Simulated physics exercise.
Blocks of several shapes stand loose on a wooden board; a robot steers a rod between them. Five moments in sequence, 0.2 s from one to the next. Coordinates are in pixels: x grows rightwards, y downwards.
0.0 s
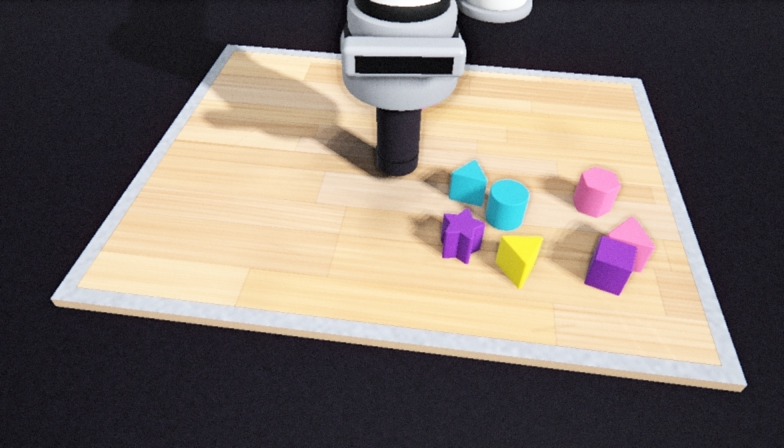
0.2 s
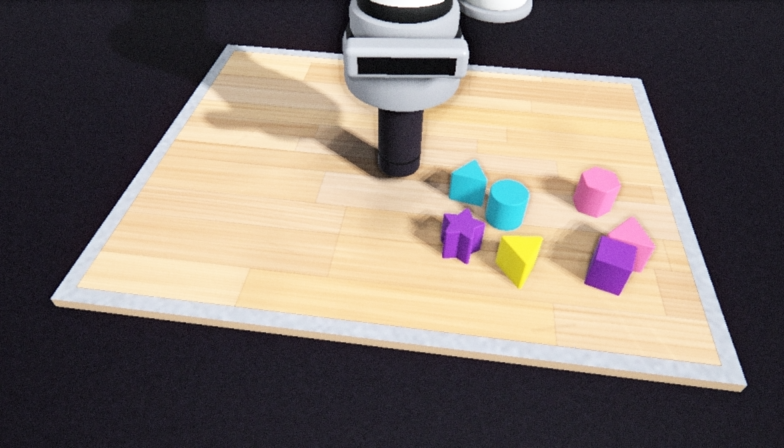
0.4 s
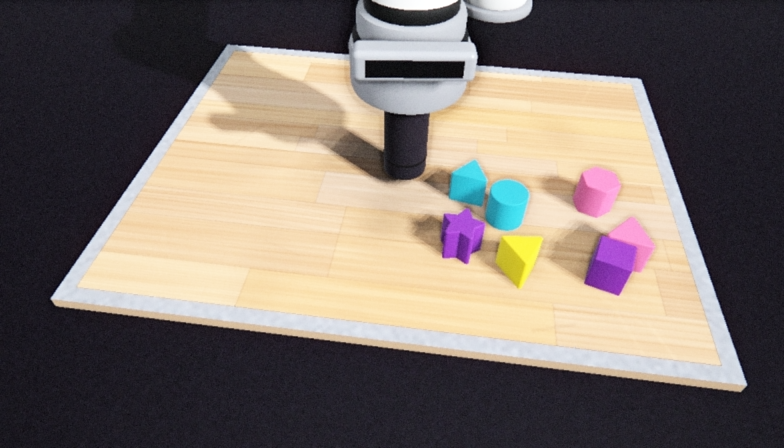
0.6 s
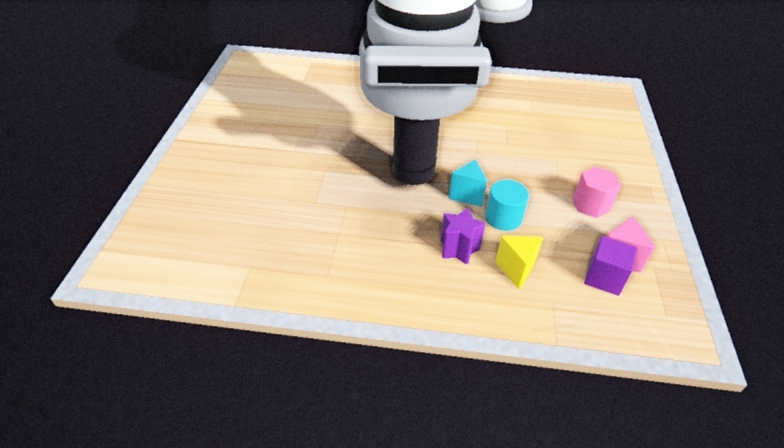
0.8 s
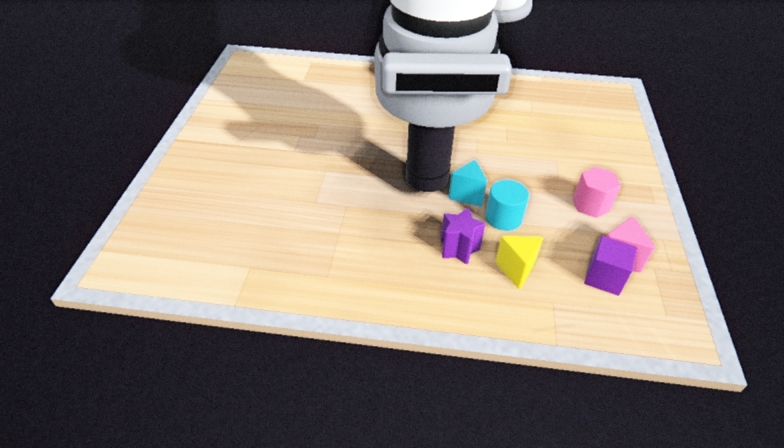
A robot's dark rod slid a short way right and slightly toward the viewer across a wooden board, drawing close to the turquoise triangular block, while all the colourful blocks stayed still.
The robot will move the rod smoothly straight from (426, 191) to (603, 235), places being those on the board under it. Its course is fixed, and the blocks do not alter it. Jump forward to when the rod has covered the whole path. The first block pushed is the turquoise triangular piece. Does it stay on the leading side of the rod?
It falls back or aside.
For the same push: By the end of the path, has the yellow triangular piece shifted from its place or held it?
If the rod follows that path, the yellow triangular piece stays in its place.
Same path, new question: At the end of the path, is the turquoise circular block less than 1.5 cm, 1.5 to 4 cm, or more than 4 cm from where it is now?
The largest band: Over 4 cm.
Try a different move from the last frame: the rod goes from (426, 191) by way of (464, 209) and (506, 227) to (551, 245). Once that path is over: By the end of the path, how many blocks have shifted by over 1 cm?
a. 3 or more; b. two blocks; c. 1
Letter b.
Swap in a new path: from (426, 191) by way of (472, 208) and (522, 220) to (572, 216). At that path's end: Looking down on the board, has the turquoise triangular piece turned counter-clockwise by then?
Yes, that is how it ends up.
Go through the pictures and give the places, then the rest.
The first picture shows lower end of the rod (397, 164), tops of blocks, turquoise triangular piece (471, 170), turquoise circular block (510, 191), yellow triangular piece (524, 245), purple square (617, 252), pink triangular piece (632, 232).
The second picture shows rod (399, 165), blocks as before.
The third picture shows rod (405, 168), blocks as before.
The fourth picture shows rod (414, 172), blocks as before.
The fifth picture shows rod (427, 179), turquoise triangular piece (471, 170), turquoise circular block (510, 191), yellow triangular piece (524, 245), purple square (617, 252), pink triangular piece (632, 232).
On the path given first. One third of the way, rod (486, 193); turquoise triangular piece (521, 173), turned 50° anticlockwise; turquoise circular block (526, 197).
Two thirds of the way, rod (546, 207); turquoise triangular piece (553, 171), turned 115° anticlockwise; turquoise circular block (578, 221).
At the end, rod (608, 223); turquoise triangular piece (553, 171), turned 120° anticlockwise; turquoise circular block (610, 239); yellow triangular piece not moved; purple square (632, 273); pink triangular piece (646, 241), turned 55° anticlockwise.
